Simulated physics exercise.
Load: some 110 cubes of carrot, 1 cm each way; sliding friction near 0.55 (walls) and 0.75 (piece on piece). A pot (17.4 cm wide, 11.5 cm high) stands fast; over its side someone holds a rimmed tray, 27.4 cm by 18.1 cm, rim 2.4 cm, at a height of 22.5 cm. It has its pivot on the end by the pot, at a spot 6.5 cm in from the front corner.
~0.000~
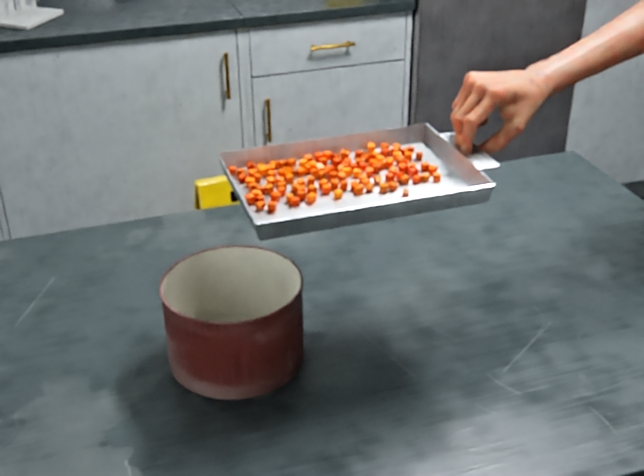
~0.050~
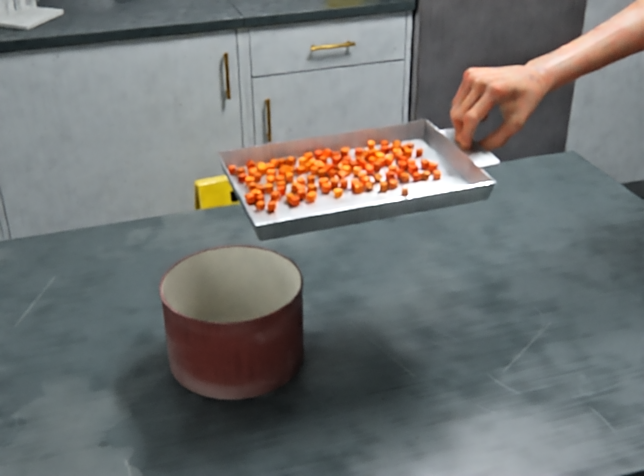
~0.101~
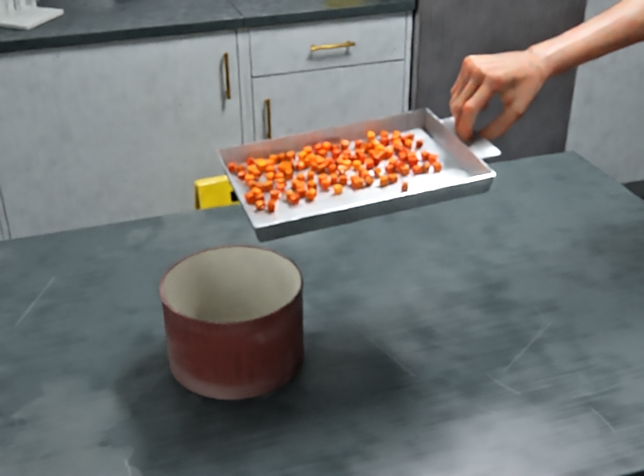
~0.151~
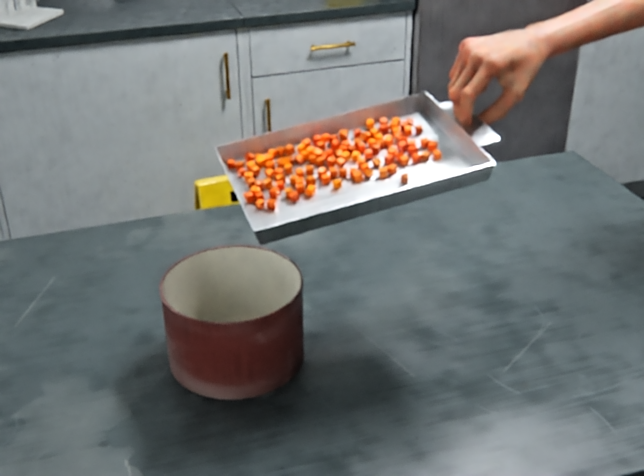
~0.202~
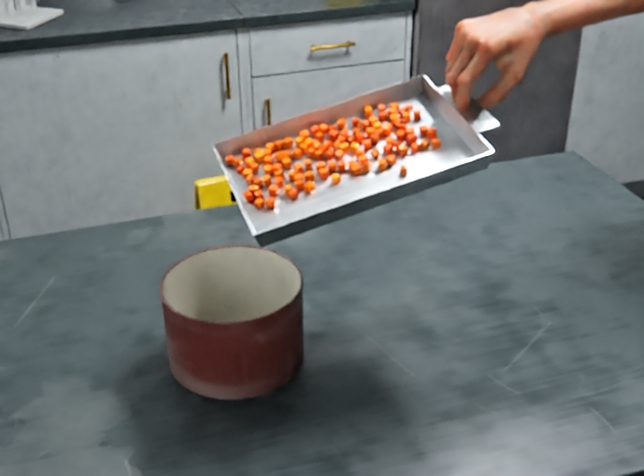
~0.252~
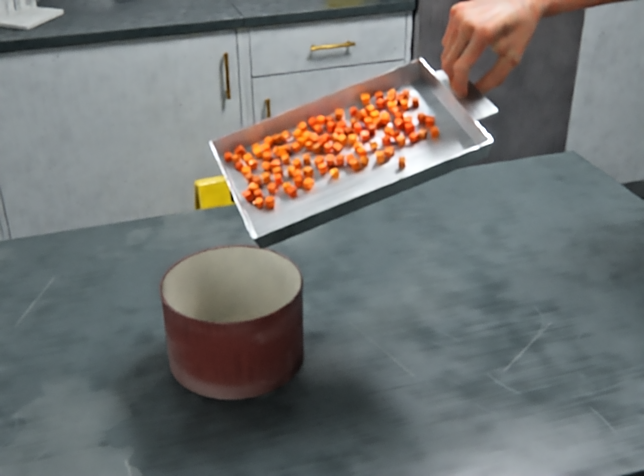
In the video, a hand holds a rimmed metal tray of small orange carrot cubes above a dark red pot on a gray counter, then raises the tray's right end so it slants down toward the left.
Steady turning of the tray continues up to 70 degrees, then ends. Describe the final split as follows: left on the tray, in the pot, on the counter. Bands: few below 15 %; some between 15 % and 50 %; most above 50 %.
Left on the tray: Some; pot: Few; counter: Most.
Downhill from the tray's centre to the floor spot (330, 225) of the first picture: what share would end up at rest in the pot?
My best guess is some 0 per cent.
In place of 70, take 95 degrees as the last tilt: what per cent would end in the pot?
Roughly 10 %.
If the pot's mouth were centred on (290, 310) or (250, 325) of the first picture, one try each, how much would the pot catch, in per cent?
The shares would be near 20 and 50 per cent respectively.
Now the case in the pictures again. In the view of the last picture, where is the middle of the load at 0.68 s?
Estimated centre of load: Around (268, 189).
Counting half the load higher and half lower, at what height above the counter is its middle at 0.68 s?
I'd put it near 26 cm.
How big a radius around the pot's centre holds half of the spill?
Roughly 20 cm from the centre.
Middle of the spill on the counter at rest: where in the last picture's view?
The spill's middle ends up near (182, 449).
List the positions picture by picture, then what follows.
The first frame shows tray tilt 0 degrees, front corners at (260, 221) and (489, 183); middle of the pieces at (333, 176); pot at (232, 282).
The second frame shows tray tilt 1 degrees, front corners at (259, 221) and (489, 181); middle of the pieces at (333, 175).
The third frame shows tray tilt 4 degrees, front corners at (259, 224) and (489, 173), lowest corner left front; middle of the pieces at (333, 170).
The fourth frame shows tray tilt 9 degrees, front corners at (258, 227) and (488, 162), lowest corner left front; middle of the pieces at (332, 162).
The fifth frame shows tray tilt 14 degrees, front corners at (257, 230) and (487, 150), lowest corner left front; middle of the pieces at (331, 155).
The sixth frame shows tray tilt 19 degrees, front corners at (256, 233) and (486, 140), lowest corner left front; middle of the pieces at (329, 148); pot at (232, 282). Its pace works out near 100 degrees a second.
Then, at 0.51 s, tilt 44 degrees; the tray holds 100 %, the pot 0 %.
After 0.68 s, tilt 61 degrees; the tray holds 100 %, the pot 0 %.
After 0.98 s, tilt 70 degrees; the tray holds 50 %, the pot 0 %.
By 2.3 s all is still; tray 40 %, pot 0 %, counter 60 %.
